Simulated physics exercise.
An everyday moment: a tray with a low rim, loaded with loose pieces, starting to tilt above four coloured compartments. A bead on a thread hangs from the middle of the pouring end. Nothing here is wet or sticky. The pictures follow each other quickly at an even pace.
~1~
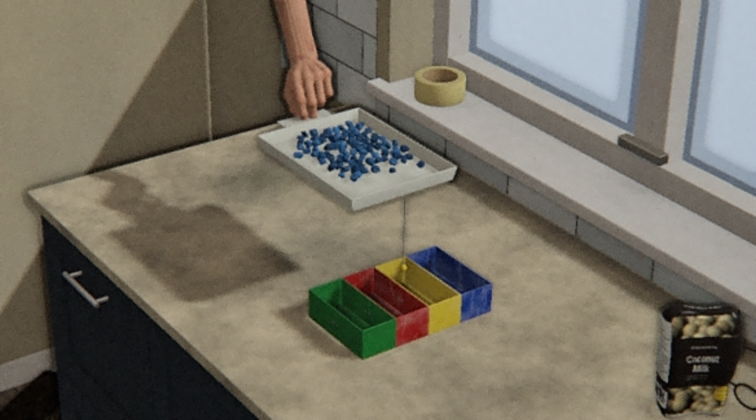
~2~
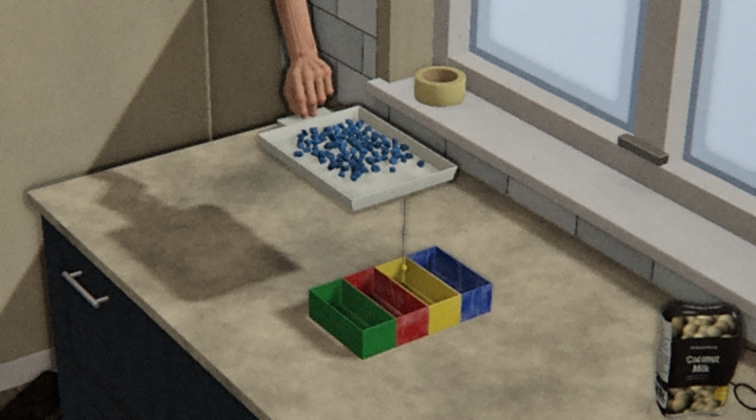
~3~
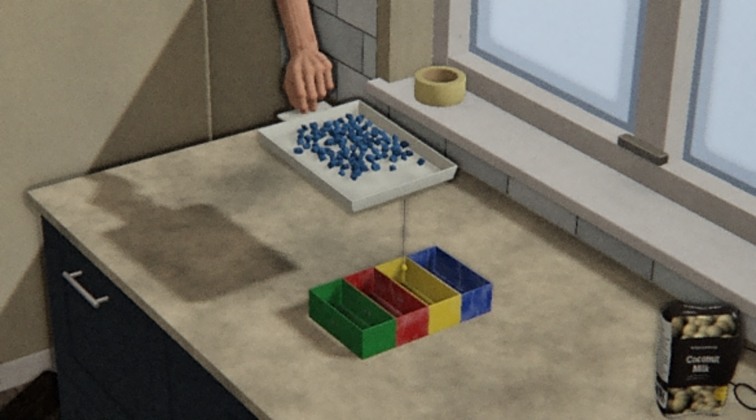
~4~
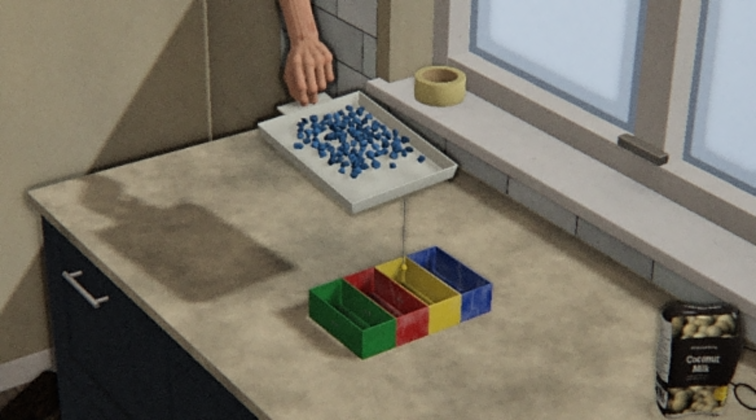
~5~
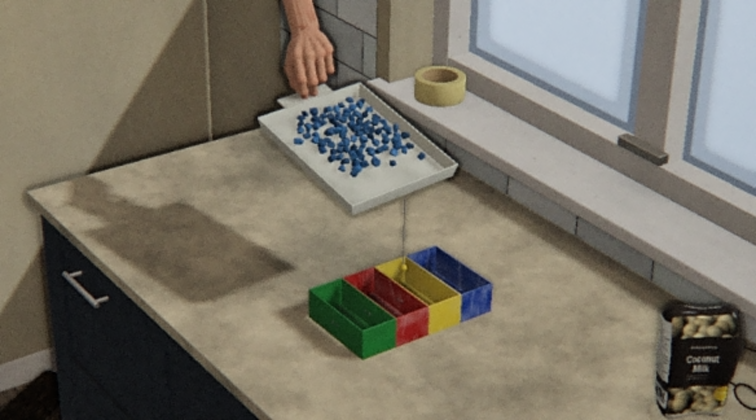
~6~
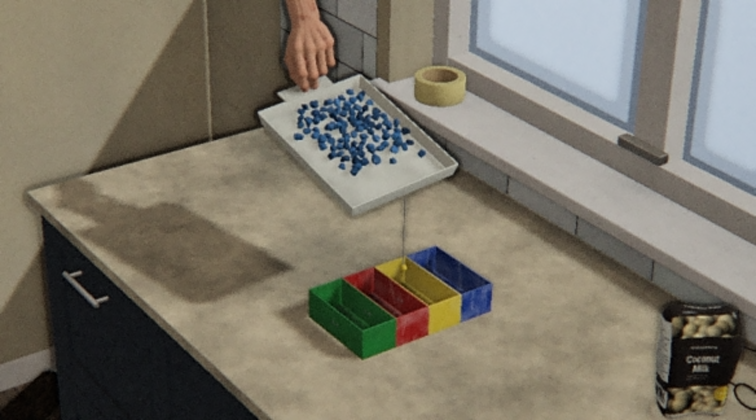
A hand slowly tilts a white tray of blue stones above four coloured compartments.
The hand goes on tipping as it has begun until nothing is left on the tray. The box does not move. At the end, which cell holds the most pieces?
The green one ends fullest.
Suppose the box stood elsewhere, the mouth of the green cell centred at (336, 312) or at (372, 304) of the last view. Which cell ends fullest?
The first try: Red. The second: The green cell.
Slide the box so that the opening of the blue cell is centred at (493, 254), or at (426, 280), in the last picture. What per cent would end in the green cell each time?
About 10 and 10 per cent.
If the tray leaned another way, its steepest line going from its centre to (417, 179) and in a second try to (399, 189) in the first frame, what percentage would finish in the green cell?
In turn 0 and 0 in a hundred.
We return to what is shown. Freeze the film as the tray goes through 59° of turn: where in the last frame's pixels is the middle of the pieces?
Roughly at (369, 194).
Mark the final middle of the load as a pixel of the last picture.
Close to (364, 326).
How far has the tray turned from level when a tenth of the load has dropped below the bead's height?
Around 65° of tilt.
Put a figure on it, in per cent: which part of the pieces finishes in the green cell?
Some 60 per cent.
Shortly afterwards, tray tipped steeply; the bulk on the tray; only a few in the red cell; a little falling or outside the box.
Next, tray tipped right over; near a quarter on the tray; near a third in the green cell; a little in the red cell; only a few in the yellow cell; near a quarter falling or outside the box.
Some moments later, tray tipped past a quarter turn; near half in the green cell; near a third in the red cell; only a few in the yellow cell; a little falling or outside the box.
In the end, tray tipped past a quarter turn; near half in the green cell; near a third in the red cell; only a few in the yellow cell; none at all in the blue cell; a little outside the box.
